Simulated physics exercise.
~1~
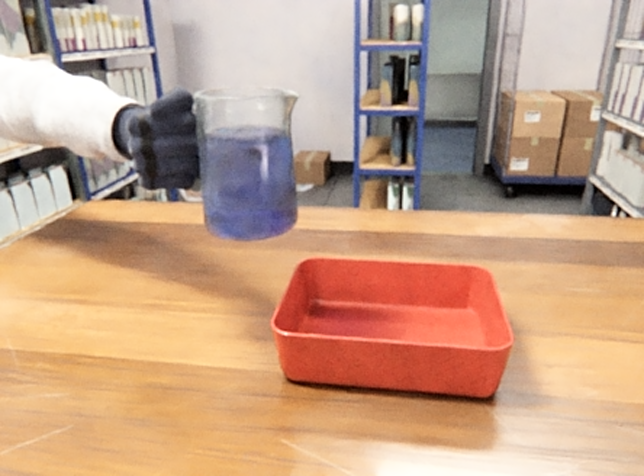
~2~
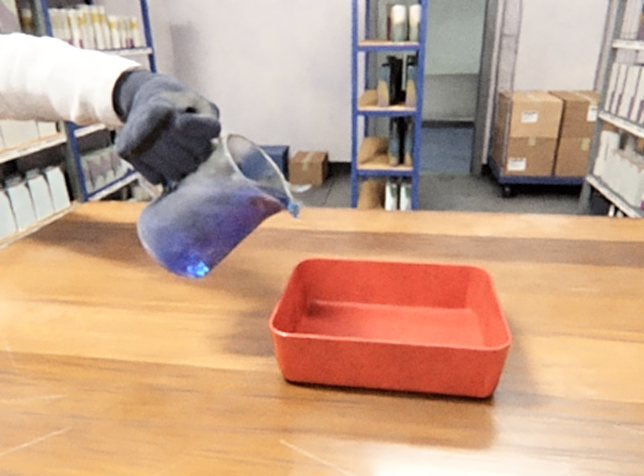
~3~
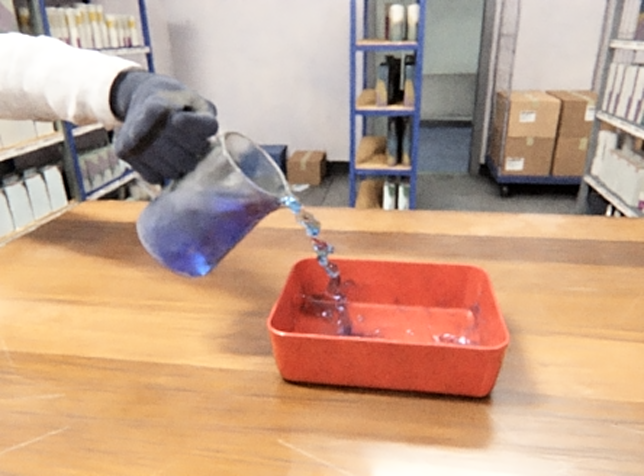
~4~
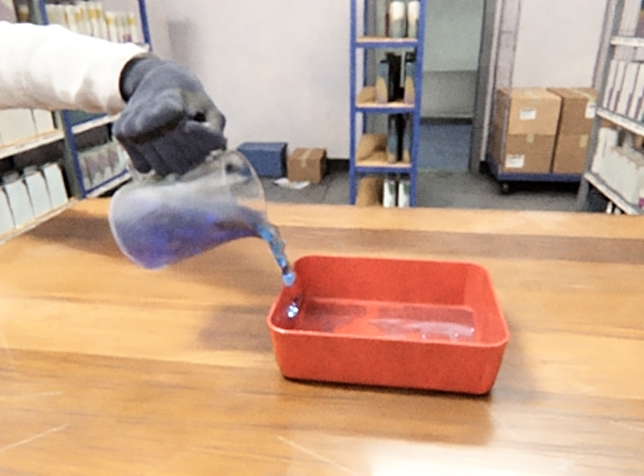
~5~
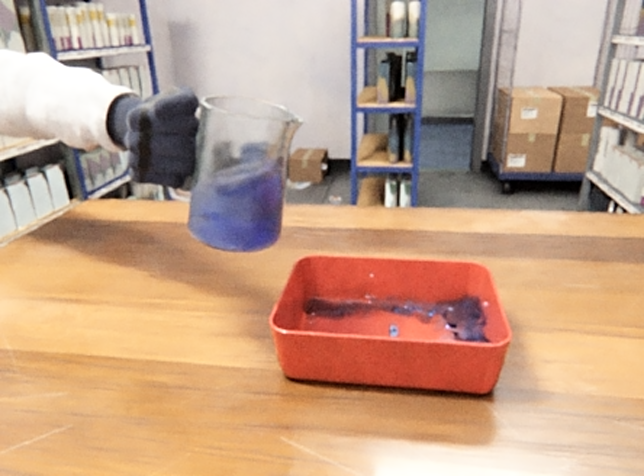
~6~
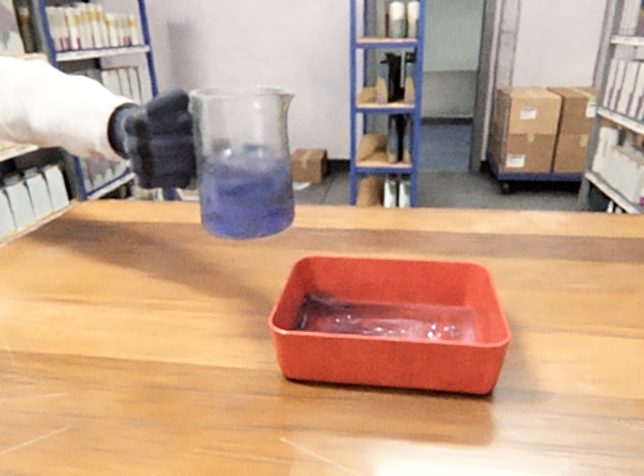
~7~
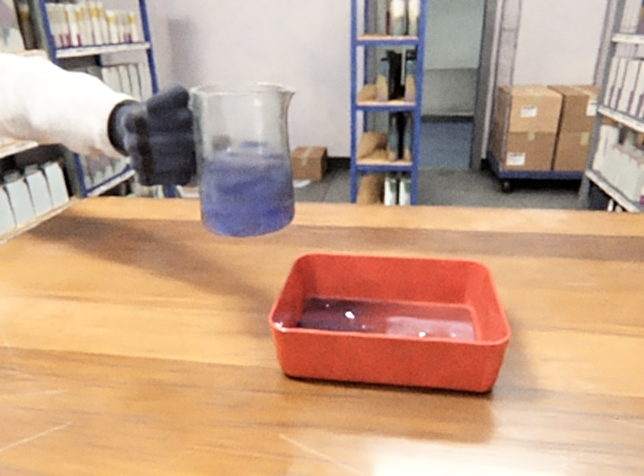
Gloved hand tilting a glass jug of bluish liquid, pouring some into a red oblong dish, then holding the jug upright.
